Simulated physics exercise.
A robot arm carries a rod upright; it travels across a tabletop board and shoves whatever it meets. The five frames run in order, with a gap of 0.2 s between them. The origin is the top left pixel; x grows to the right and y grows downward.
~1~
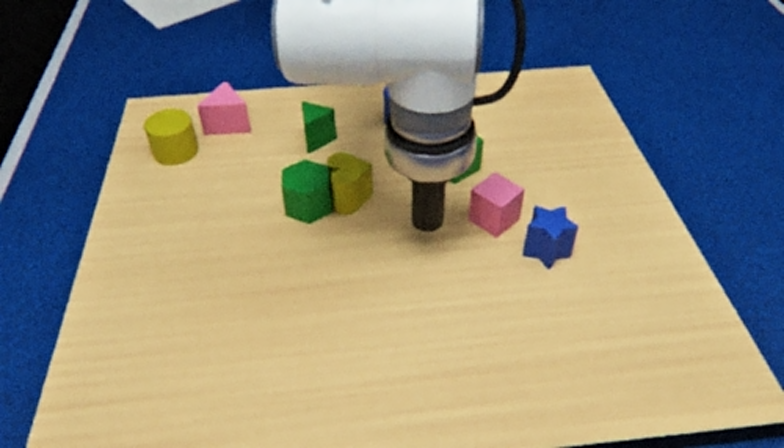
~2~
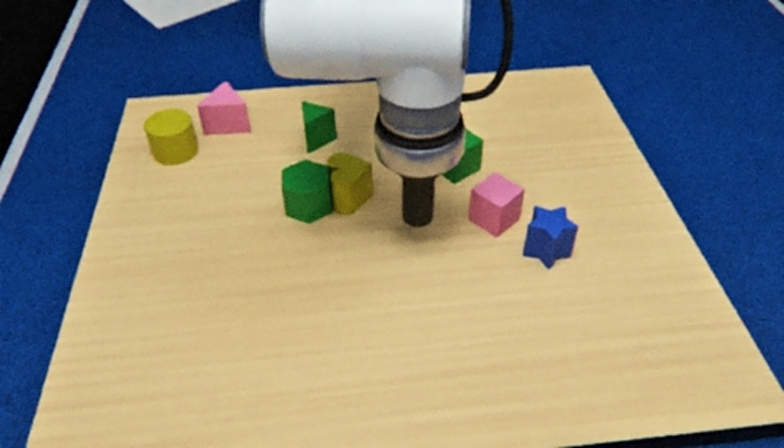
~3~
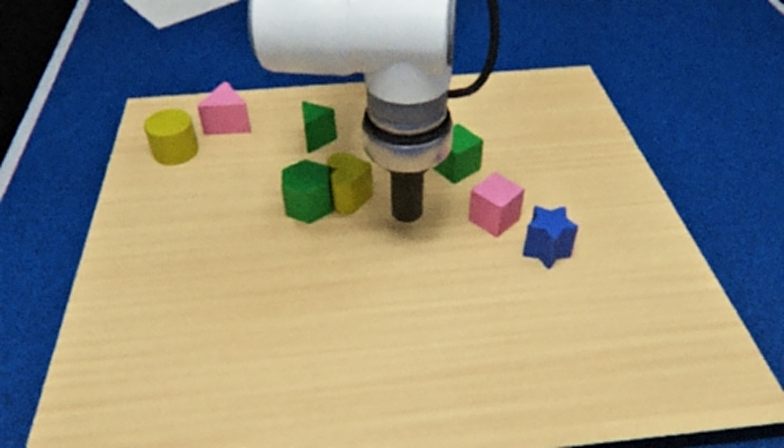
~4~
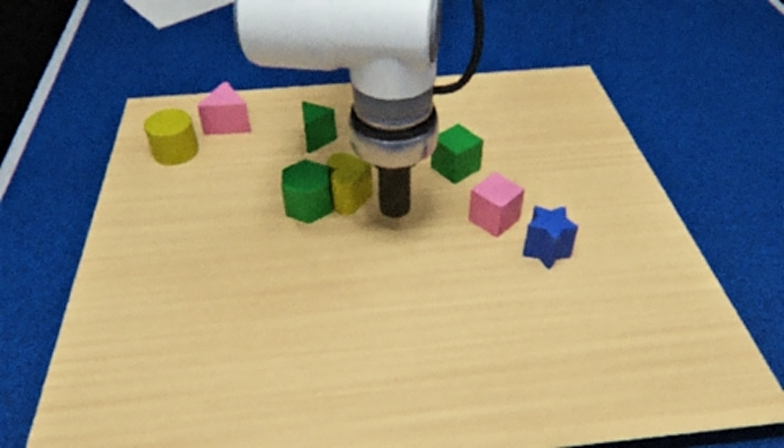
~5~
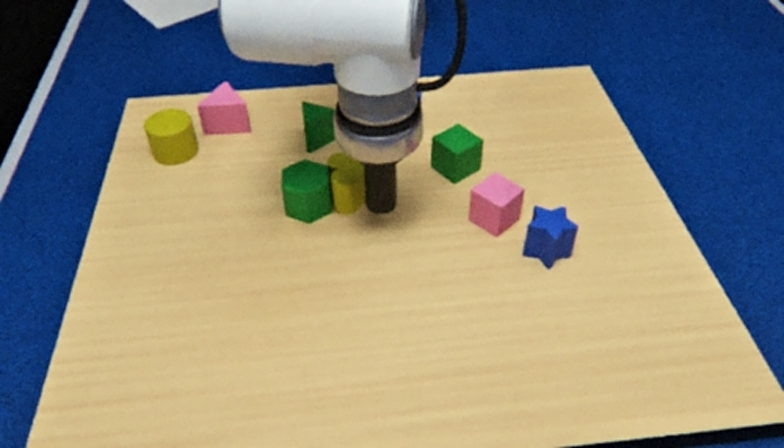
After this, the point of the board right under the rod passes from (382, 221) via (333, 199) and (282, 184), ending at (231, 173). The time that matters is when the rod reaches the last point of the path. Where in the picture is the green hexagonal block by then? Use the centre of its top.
So, by the moment the path ends, you'll find the top centre of the green hexagonal block at (236, 172).
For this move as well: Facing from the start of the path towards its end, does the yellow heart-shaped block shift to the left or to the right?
Towards the right-hand side.
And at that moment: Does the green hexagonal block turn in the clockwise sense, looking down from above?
I expect not.
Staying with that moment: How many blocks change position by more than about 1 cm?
Blocks that move over 1 cm: Two.
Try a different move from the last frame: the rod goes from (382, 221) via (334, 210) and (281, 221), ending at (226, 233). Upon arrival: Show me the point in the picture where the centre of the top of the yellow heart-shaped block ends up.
If I read the scene right, the answer is (326, 156).
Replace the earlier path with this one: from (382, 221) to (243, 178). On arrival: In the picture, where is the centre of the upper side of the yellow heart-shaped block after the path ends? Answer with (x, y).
At pixel (318, 147).
On the path given first. One third of the way, rod at (331, 182); green hexagonal block at (285, 171), turned 30° anticlockwise; yellow heart-shaped block at (323, 147), turned 35° clockwise.
Two thirds of the way, rod at (279, 167); green hexagonal block at (246, 172), turned 95° anticlockwise; yellow heart-shaped block at (312, 139), turned 80° clockwise.
At the end, rod at (227, 156); yellow disc in place; green hexagonal block at (236, 172), turned 125° anticlockwise; yellow heart-shaped block at (312, 139), turned 80° clockwise.
